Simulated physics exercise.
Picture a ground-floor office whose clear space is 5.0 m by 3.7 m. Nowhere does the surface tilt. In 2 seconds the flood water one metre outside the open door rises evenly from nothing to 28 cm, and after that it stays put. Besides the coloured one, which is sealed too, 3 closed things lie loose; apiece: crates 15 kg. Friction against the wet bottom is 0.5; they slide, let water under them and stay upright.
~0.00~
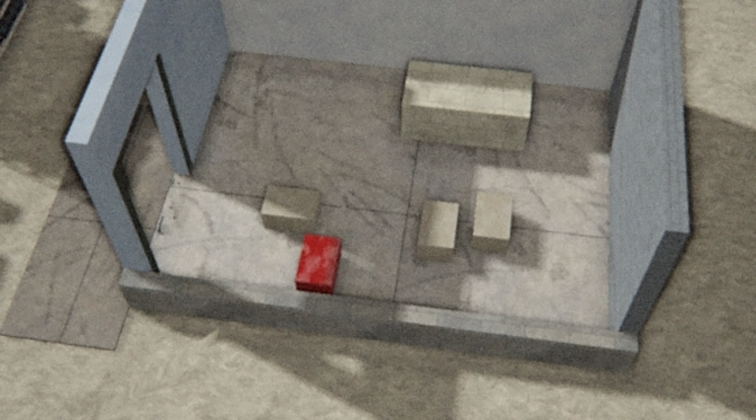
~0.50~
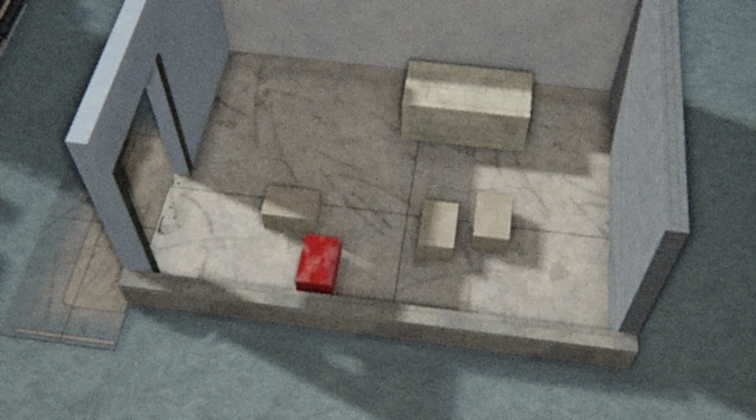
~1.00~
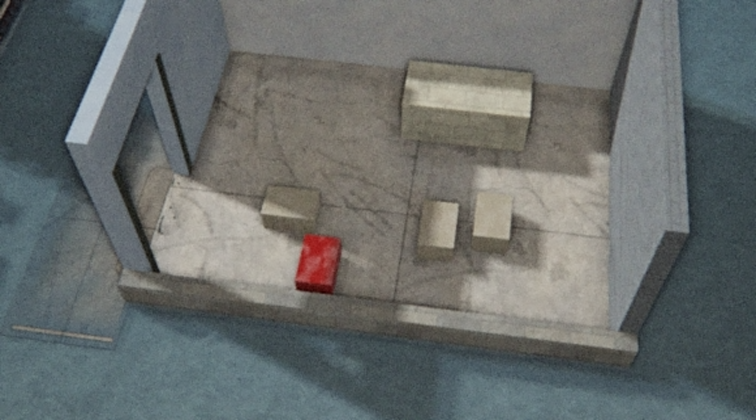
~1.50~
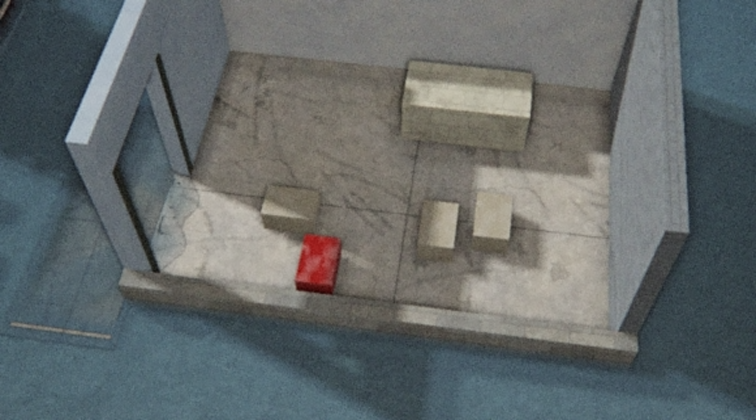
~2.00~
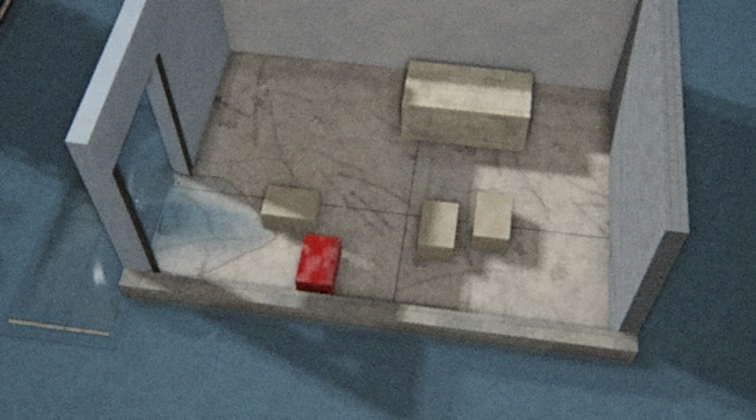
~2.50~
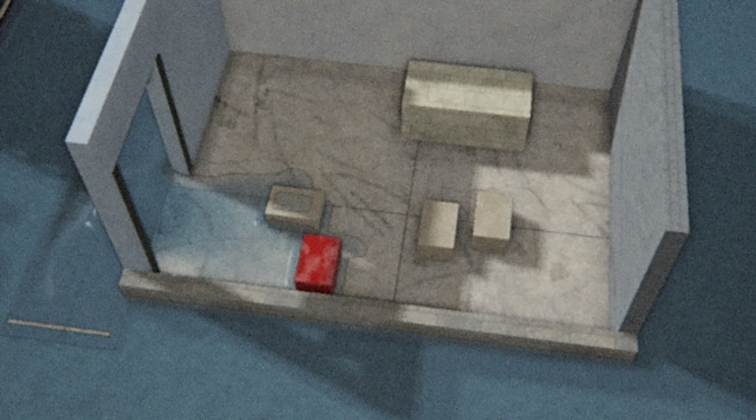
Water spreads around a small open room, then flows through the doorway across the floor.
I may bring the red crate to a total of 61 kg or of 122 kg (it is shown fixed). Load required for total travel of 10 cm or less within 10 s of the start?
It takes the heavier ballast.
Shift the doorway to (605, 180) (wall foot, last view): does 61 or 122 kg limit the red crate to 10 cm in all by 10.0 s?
Outcome - the lighter pick works.
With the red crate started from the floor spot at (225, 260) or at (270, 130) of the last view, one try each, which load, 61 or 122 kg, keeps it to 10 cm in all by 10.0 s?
For the first spot only the heavier suffices, for the second the lighter suffices.
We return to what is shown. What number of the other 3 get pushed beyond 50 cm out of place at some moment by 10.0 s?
The number is 3.
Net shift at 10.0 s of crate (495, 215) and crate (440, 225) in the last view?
In turn: 20 cm, 60 cm.
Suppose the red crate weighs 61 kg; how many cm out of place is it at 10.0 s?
It would be some 20 cm from its spot.
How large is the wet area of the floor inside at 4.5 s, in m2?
Close to 13 m2, I'd say.
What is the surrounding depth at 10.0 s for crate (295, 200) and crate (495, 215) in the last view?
Around 15 cm and 10 cm.
After 3.5 s the red crate would be 9 cm from its start with 61 kg and 0 cm from its start with 122 kg; 13 cm of water round it then.
After 4.5 s the red crate would be 21 cm from its start with 61 kg and 0 cm from its start with 122 kg; 9 cm of water round it then.
After 7.0 s the red crate would be 21 cm from its start with 61 kg and 0 cm from its start with 122 kg; 11 cm of water round it then.
After 10.0 s the red crate would be 21 cm from its start with 61 kg and 0 cm from its start with 122 kg; 14 cm of water round it then.
